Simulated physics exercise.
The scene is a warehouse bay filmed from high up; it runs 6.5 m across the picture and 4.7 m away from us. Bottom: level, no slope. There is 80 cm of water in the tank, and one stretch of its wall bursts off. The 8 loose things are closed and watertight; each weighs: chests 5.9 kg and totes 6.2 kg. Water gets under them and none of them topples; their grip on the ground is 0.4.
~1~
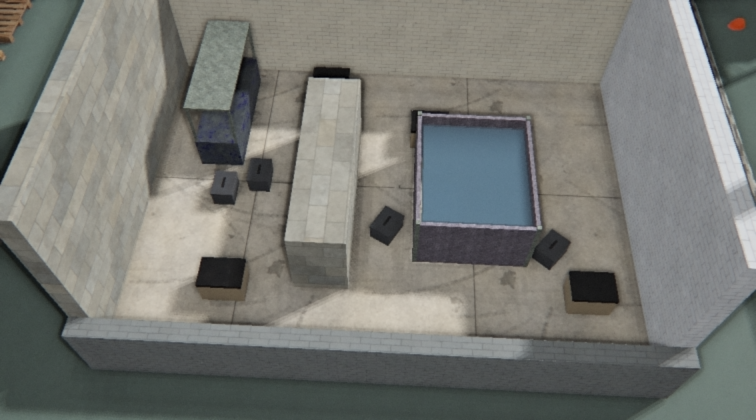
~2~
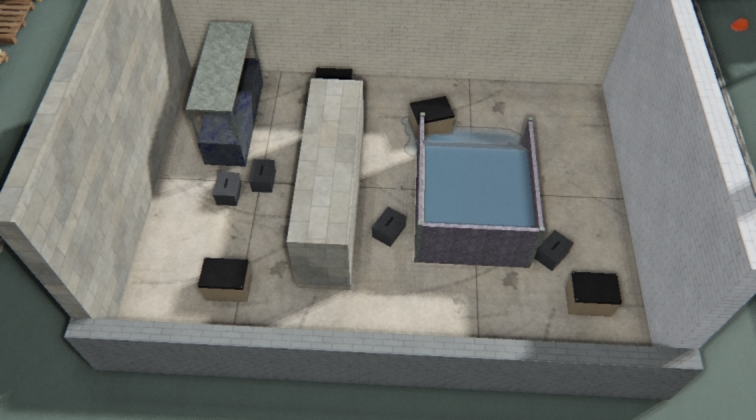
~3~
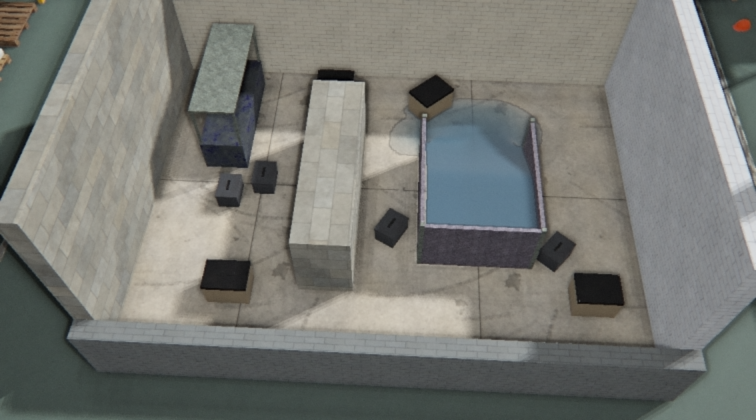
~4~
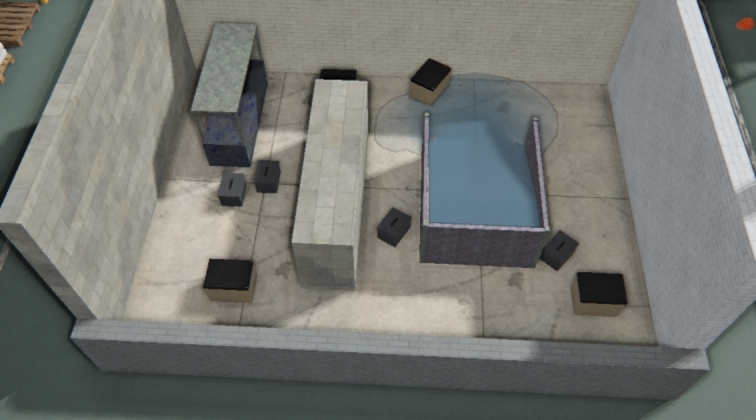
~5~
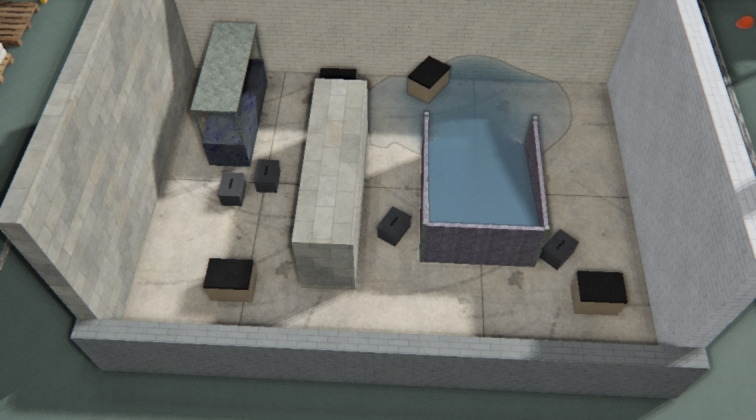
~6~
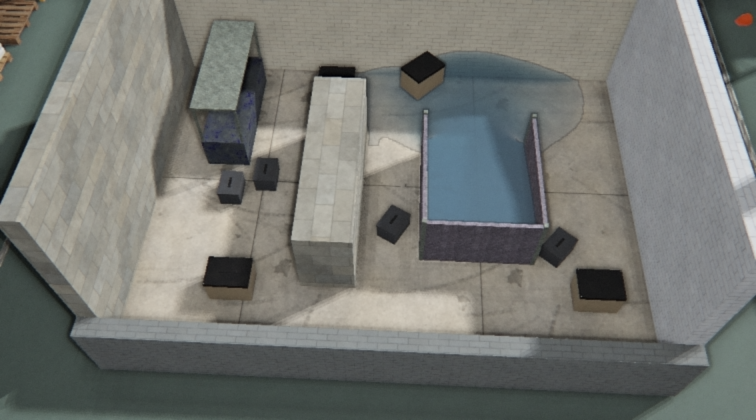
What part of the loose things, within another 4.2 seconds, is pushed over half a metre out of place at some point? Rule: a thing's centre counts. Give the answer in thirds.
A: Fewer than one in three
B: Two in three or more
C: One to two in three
Two in three or more.
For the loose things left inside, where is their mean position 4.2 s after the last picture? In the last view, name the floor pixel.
I'd put it close to (319, 293) in the last view.
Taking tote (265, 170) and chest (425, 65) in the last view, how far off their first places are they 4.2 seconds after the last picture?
Log: Item 1 = 250 cm; item 2 = 300 cm.
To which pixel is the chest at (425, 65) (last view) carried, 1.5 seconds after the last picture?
About (274, 81), give or take.
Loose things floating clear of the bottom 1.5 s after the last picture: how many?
I count 2.
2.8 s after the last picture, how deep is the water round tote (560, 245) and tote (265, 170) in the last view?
About 7 and 5 cm.
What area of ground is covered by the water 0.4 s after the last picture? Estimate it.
Wet: Near 8.0 m2.
Then, 0.4 s after the last picture 1 of 8 are over 50 cm from their spots; 1 afloat.
Then, 1.5 s after the last picture 2 of 8 are over 50 cm from their spots; 2 afloat.
Then, 2.8 s after the last picture 6 of 8 are over 50 cm from their spots; 4 afloat.
Then, 4.2 s after the last picture 7 of 8 are over 50 cm from their spots, and 7 have been at some point; 5 afloat.
